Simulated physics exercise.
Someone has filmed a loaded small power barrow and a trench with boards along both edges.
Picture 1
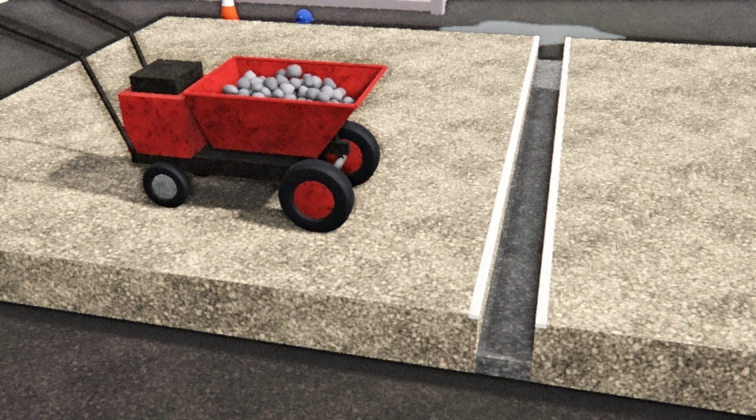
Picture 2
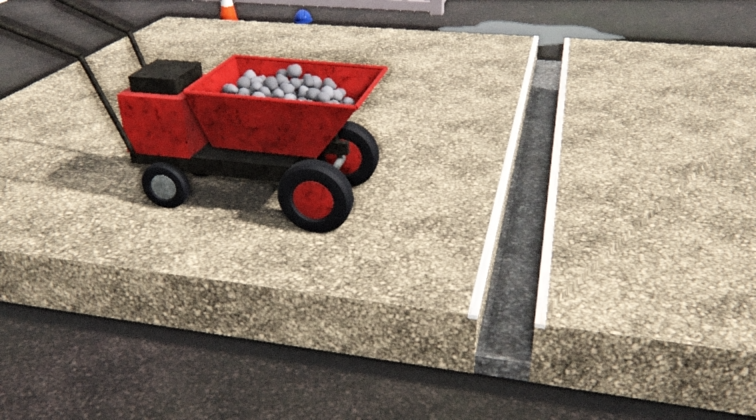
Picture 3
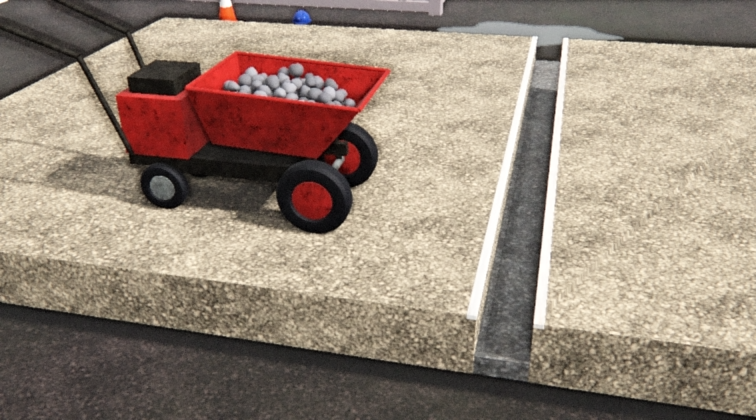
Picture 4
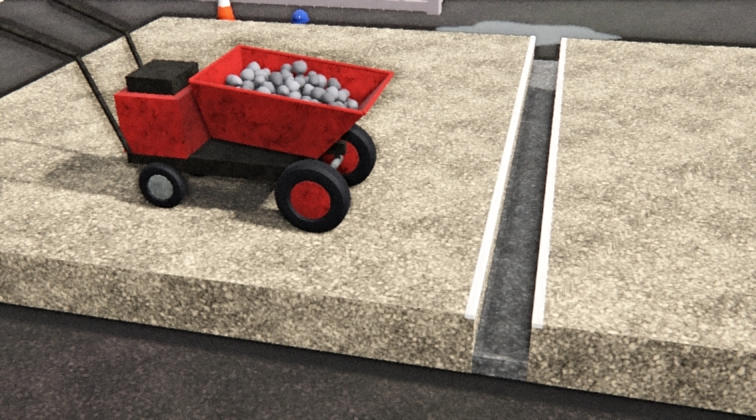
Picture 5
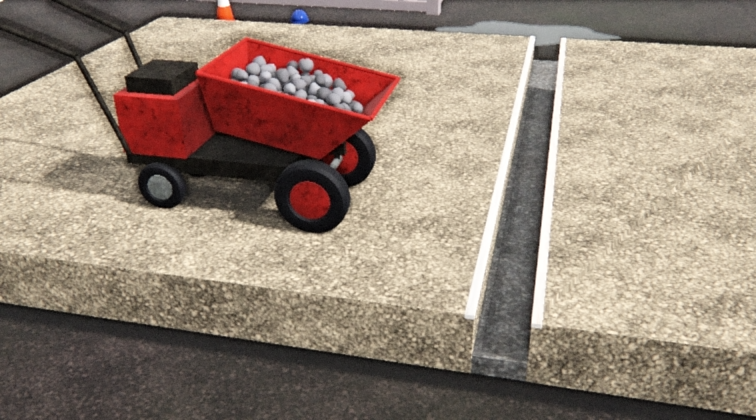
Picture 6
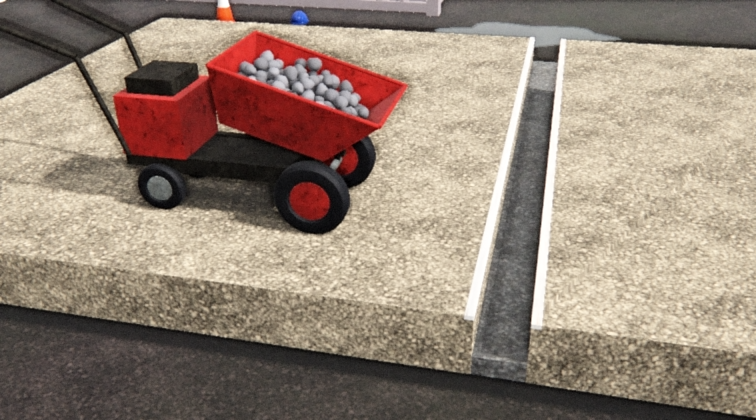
A red power barrow loaded with round grey cobbles stands on a gravelly slab, left of a narrow trench edged with white boards. Its skip sits level at first, then the back rises and the front lip dips toward the right, slightly, then clearly, while the cobbles remain heaped inside.
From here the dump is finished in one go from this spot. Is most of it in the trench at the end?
It catches only the smaller part.
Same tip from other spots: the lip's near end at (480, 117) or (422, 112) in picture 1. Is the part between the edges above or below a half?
The first try: Less than half. The second: The larger part.
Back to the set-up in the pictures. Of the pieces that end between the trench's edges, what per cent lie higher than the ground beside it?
Near 0 %.
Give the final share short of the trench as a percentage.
Some 45 per cent.
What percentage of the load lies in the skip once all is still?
Some 25 per cent.
Shortly afterwards, skip tipped steeply; the whole lot in the skip.
Next, skip tipped steeply; the bulk in the skip; a little short of the trench; only a few falling.
Some moments later, skip tipped right over; near a third in the skip; near half short of the trench; near a quarter in or heaped over the trench; only a few falling.
In the end, skip tipped right over; near a quarter in the skip; near half short of the trench; near a third in or heaped over the trench; none at all beyond it.
